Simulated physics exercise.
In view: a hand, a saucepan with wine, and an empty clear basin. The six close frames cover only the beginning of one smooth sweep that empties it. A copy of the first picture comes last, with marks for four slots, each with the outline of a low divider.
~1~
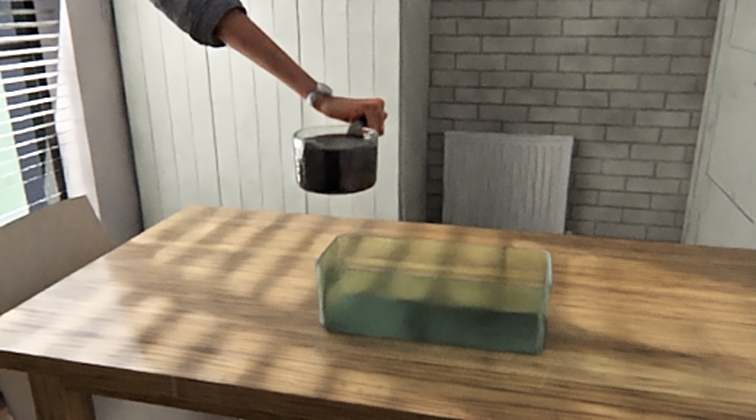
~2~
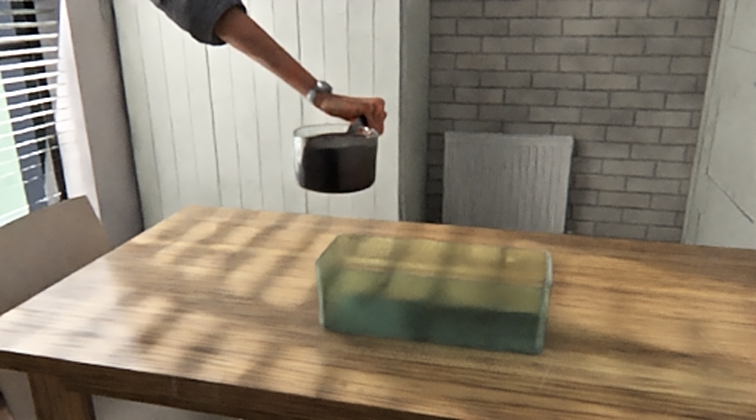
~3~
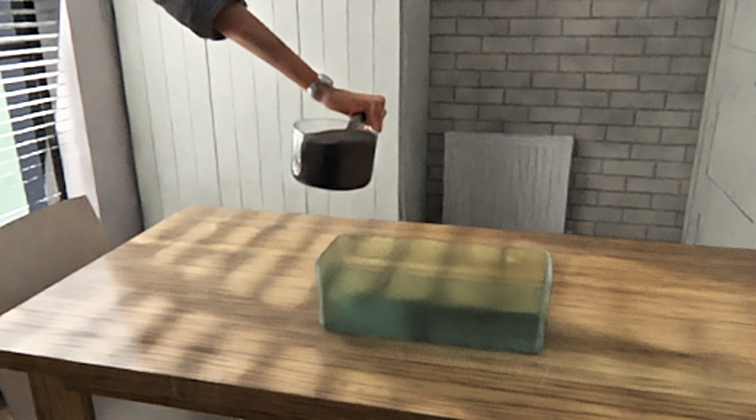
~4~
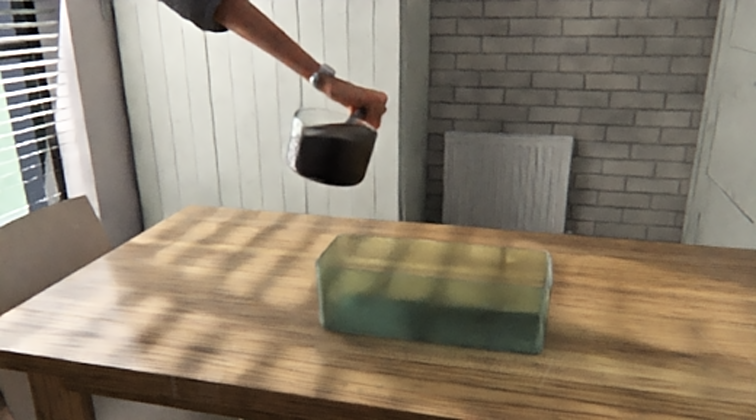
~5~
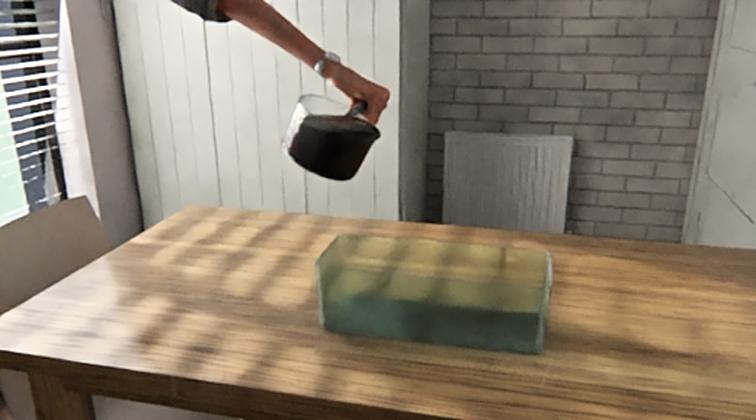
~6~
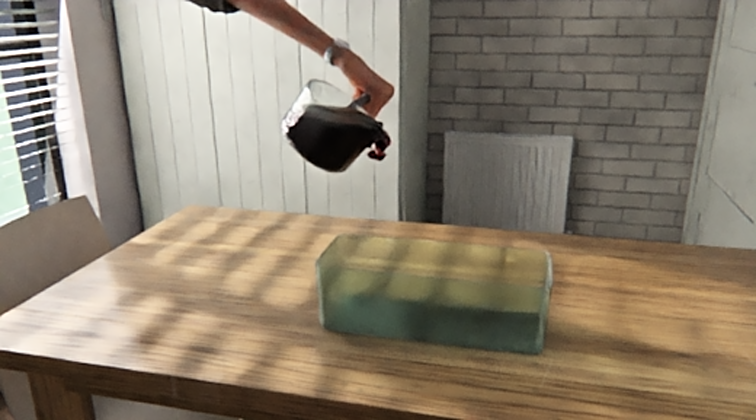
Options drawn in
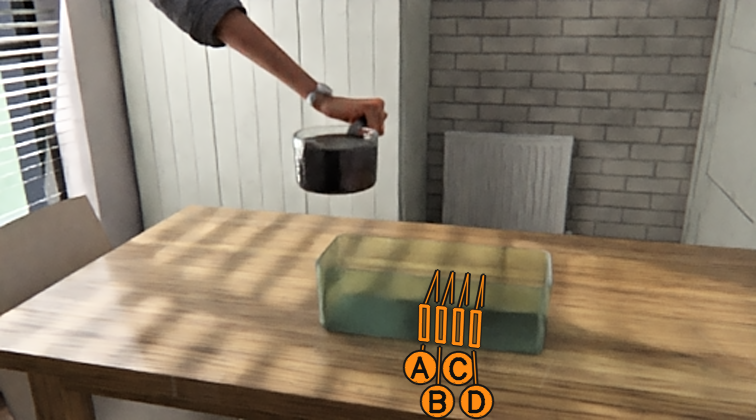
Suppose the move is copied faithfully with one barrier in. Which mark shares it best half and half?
I would pick slot C.
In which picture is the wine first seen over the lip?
In picture 5.
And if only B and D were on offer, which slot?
That is slot B.
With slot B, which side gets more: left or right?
The right one.
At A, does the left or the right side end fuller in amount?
The right one.
On the marked copy, A at (423, 345); B at (439, 347); C at (456, 349); D at (473, 351).
For slot A, about 10 % ends left of the wall and 87 % right of it; 3 % is lost outside.
For slot B, about 24 % ends left of the wall and 72 % right of it; 3 % is lost outside.
For slot C, about 53 % ends left of the wall and 44 % right of it; 3 % is lost outside.
For slot D, about 82 % ends left of the wall and 9 % right of it; 9 % is lost outside.
